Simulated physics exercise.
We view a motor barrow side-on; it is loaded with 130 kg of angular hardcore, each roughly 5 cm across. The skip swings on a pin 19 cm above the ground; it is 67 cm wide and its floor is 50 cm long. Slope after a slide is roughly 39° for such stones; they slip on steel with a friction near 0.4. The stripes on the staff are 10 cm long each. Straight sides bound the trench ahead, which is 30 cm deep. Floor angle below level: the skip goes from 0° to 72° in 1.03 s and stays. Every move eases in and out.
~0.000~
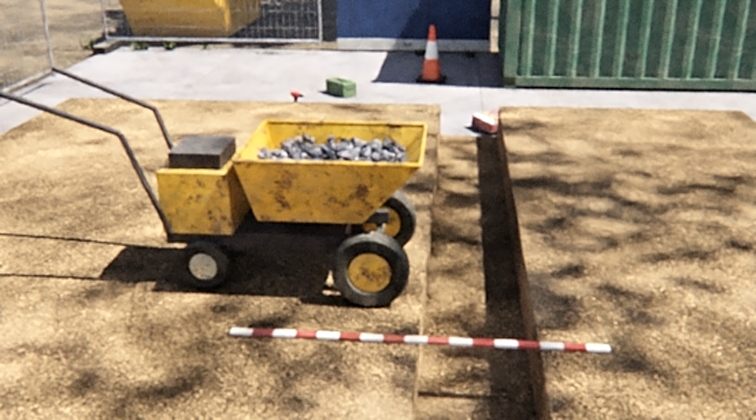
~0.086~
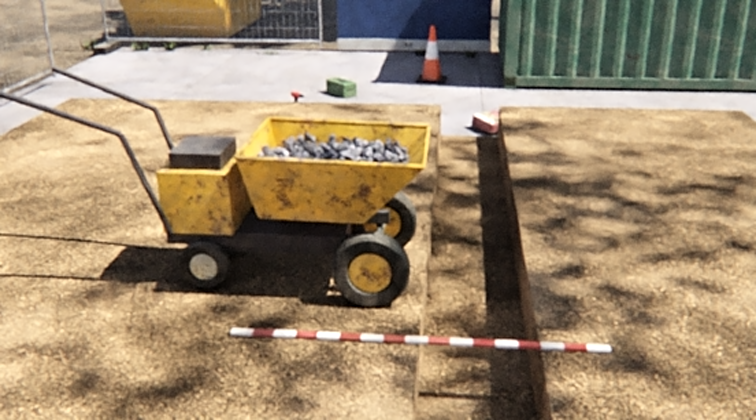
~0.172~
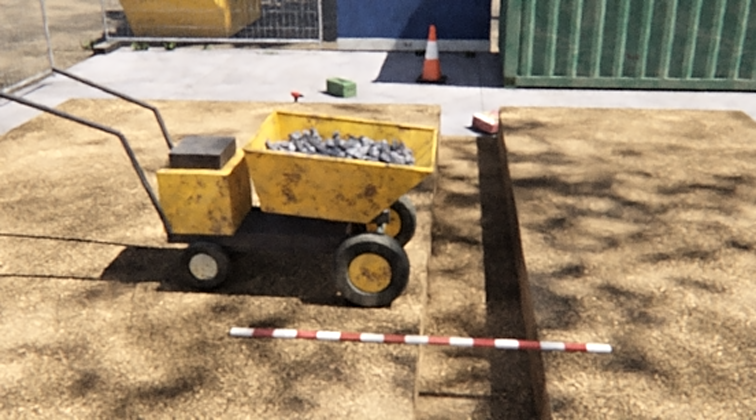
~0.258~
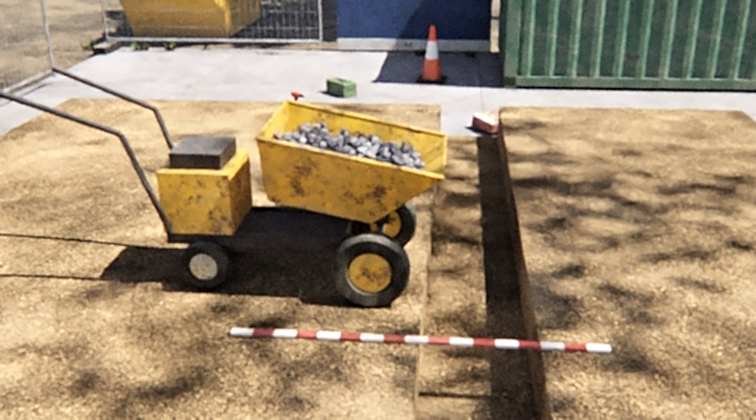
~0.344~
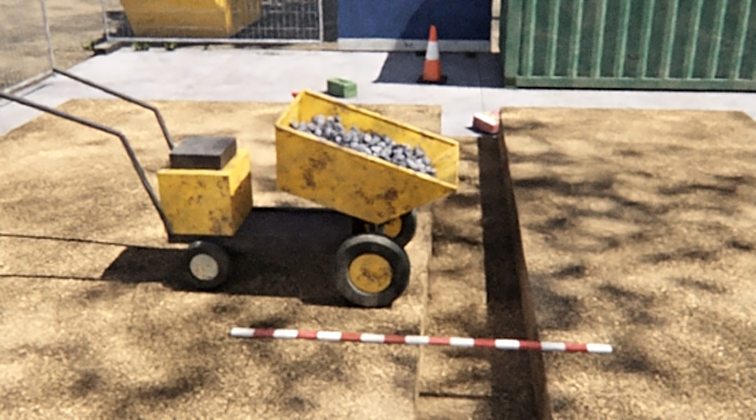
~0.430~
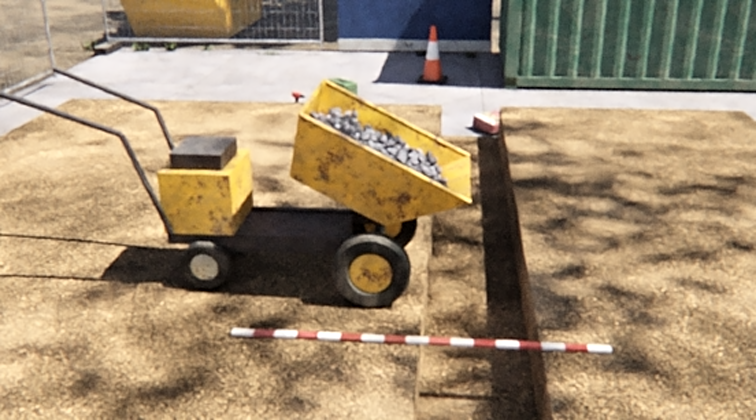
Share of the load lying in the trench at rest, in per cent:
76 per cent.
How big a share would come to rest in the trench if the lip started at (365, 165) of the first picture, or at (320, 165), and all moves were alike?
100 and 85 %.
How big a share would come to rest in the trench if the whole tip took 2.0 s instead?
85 per cent.
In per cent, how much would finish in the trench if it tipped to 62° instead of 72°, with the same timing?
Share in trench: Approx. 40%.
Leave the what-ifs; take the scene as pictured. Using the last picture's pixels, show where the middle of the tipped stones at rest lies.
Their middle ends up near (511, 313).
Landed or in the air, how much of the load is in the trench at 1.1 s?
Some 15 per cent of the load by that point.
After 0.8 s the floor is at 61°; 100 % in the skip; the foremost stones are at (486, 233).
After 1.1 s the floor is at 72°; 78 % in the skip, 16 % in the trench, 6 % past the trench; the foremost stones are at (556, 282).
After 1.5 s the floor is at 72°; 34 % in the skip, 41 % in the trench, 25 % past the trench; the foremost stones are at (636, 275).
After 3.4 s the floor is at 72°; 0 % in the skip, 76 % in the trench, 24 % past the trench; the foremost stones are at (658, 280).
